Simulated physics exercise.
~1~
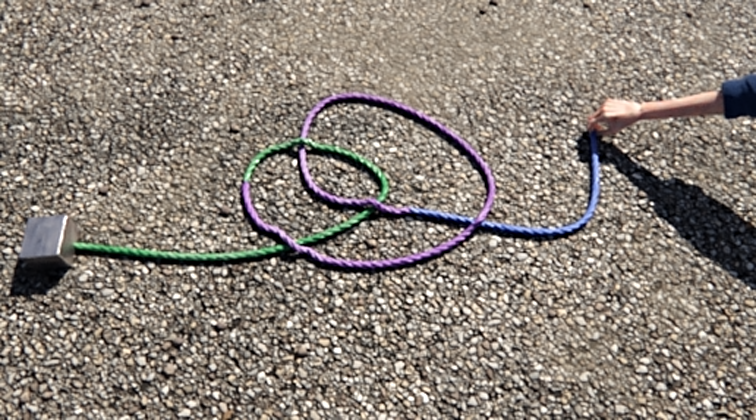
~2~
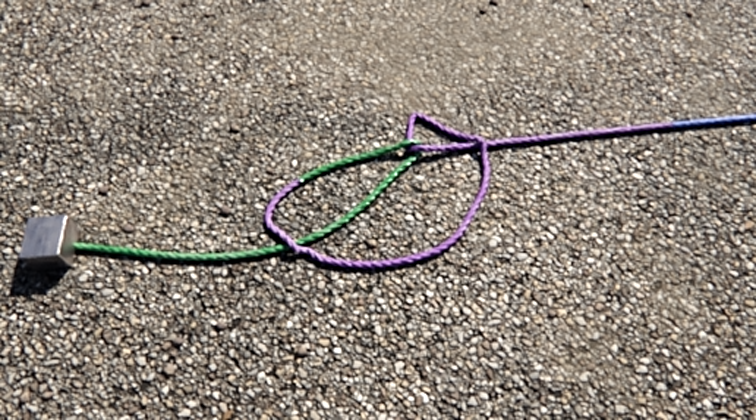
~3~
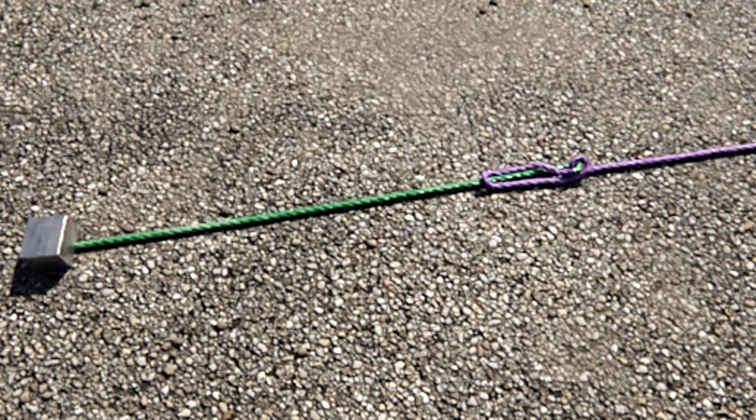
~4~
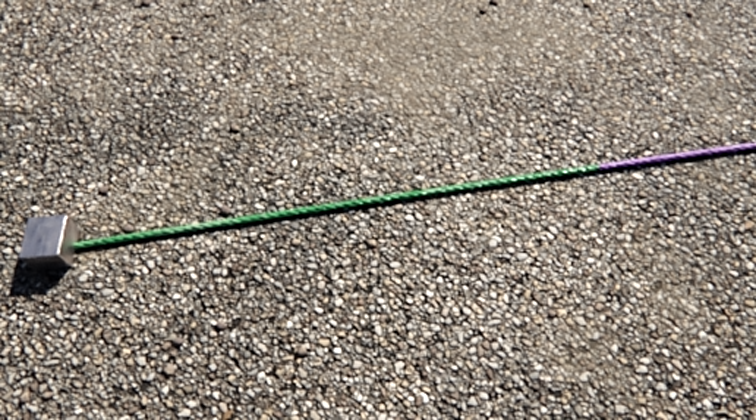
A hand pulling a looped green, purple and blue rope rightward from a metal block, the loops shrinking until it lies straight.
